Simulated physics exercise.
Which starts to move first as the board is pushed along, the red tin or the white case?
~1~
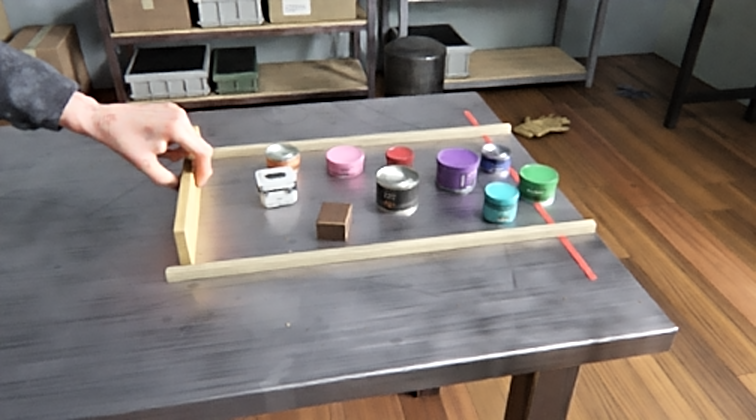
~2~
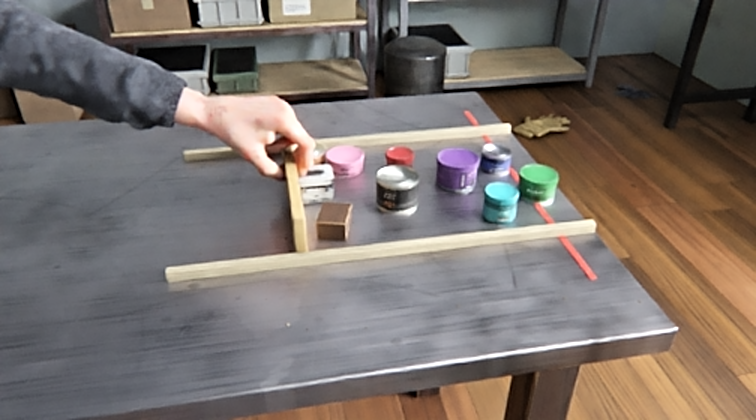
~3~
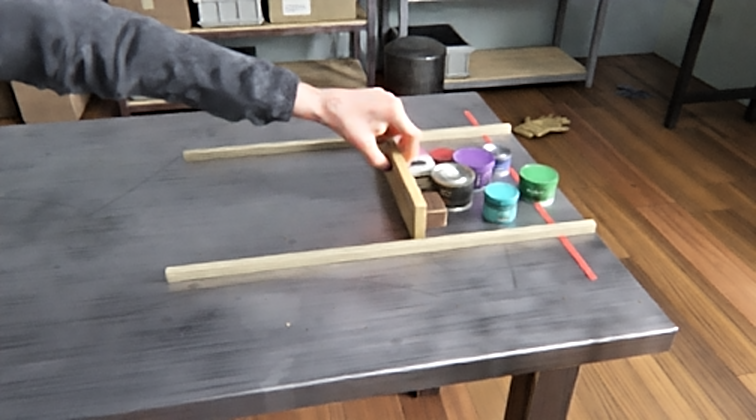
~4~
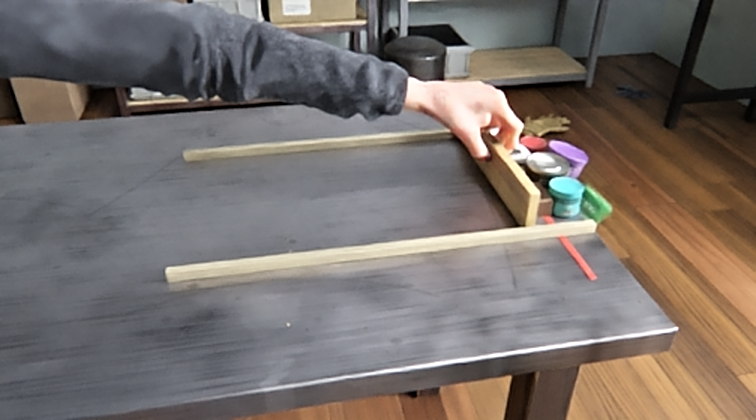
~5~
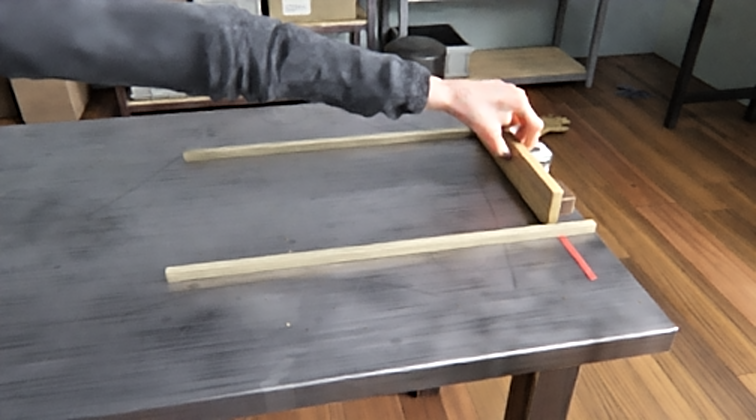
The white case starts to move first, while the red tin is still in its place and only shifts later as the board comes further along.
